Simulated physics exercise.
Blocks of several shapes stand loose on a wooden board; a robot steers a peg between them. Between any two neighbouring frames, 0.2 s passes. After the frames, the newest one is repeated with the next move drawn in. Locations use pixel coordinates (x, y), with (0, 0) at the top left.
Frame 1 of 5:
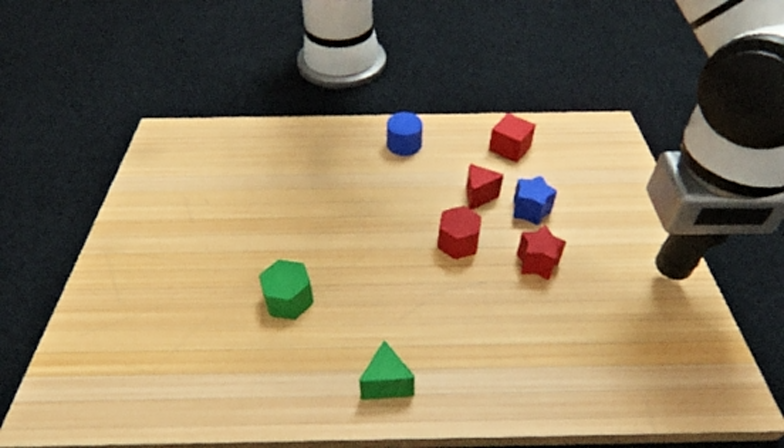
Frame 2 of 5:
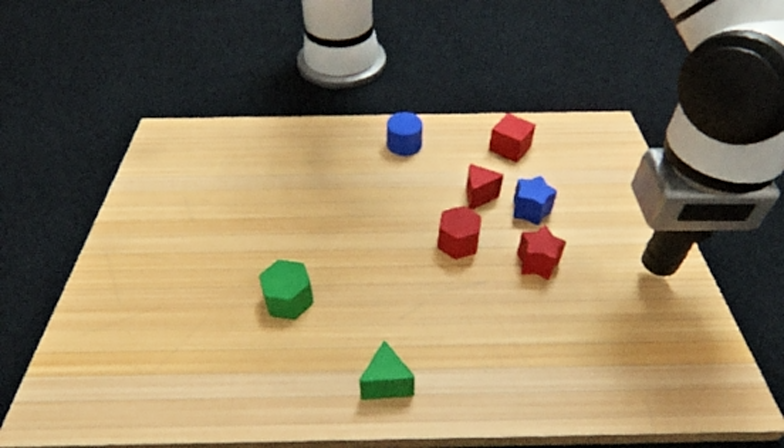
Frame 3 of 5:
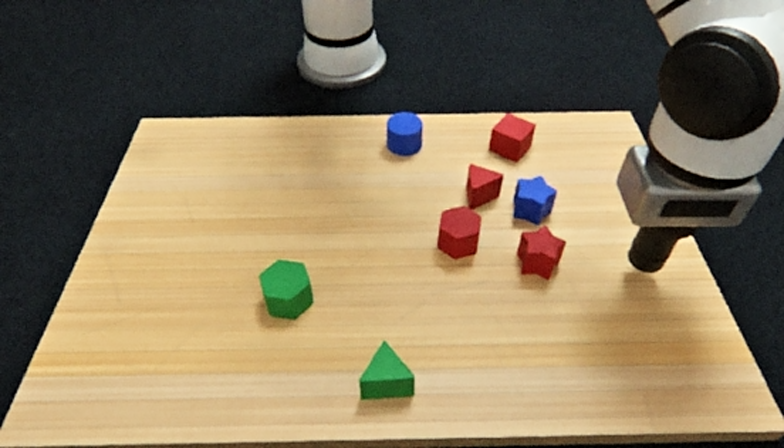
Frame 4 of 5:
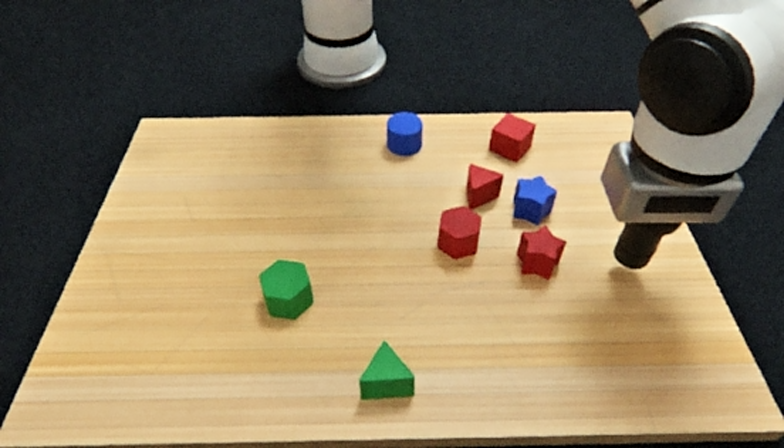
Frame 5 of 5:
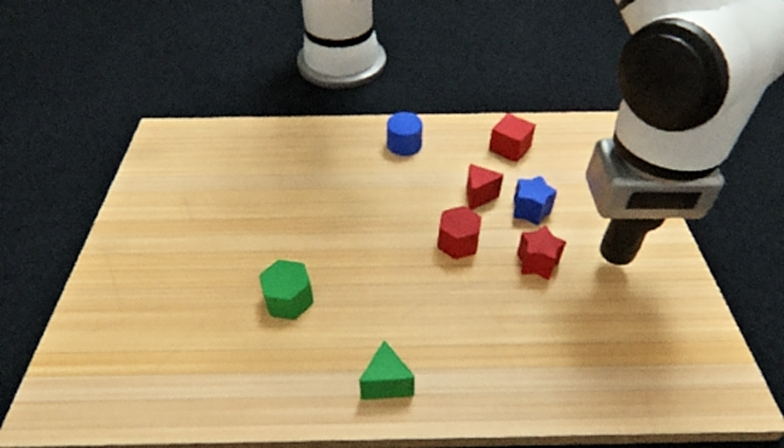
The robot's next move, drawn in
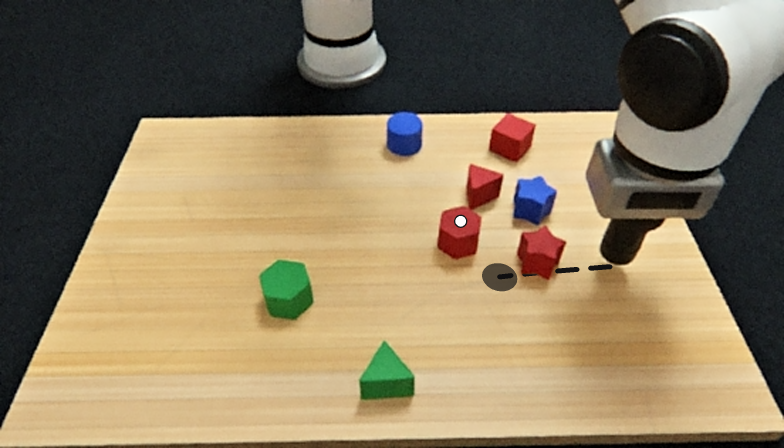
The clip shows red, blue and green blocks of several shapes on a wooden board while a robot arm at the right moves its dark peg a short way left, nearer the red star, with none of the blocks moving.
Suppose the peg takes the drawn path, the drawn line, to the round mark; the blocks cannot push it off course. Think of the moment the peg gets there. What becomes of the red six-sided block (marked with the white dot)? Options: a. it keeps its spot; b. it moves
b - it moves.
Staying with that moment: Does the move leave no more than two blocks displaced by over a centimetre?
I expect so.
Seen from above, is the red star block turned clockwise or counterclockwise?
The turn is clockwise.
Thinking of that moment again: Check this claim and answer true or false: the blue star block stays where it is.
The statement is correct.
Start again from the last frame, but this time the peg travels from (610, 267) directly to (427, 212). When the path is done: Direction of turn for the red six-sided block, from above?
From above, counter-clockwise.
The line goes straight from (610, 267) to (500, 277); the dot is on the red six-sided block.
What follows on the original path. One third of the way, peg at (579, 256); nothing pushed yet.
Two thirds of the way, peg at (541, 260); red star block at (503, 240), turned 10° clockwise.
At the end, peg at (503, 264); red six-sided block at (445, 212); blue star block unmoved; red star block at (472, 233), turned 55° clockwise.
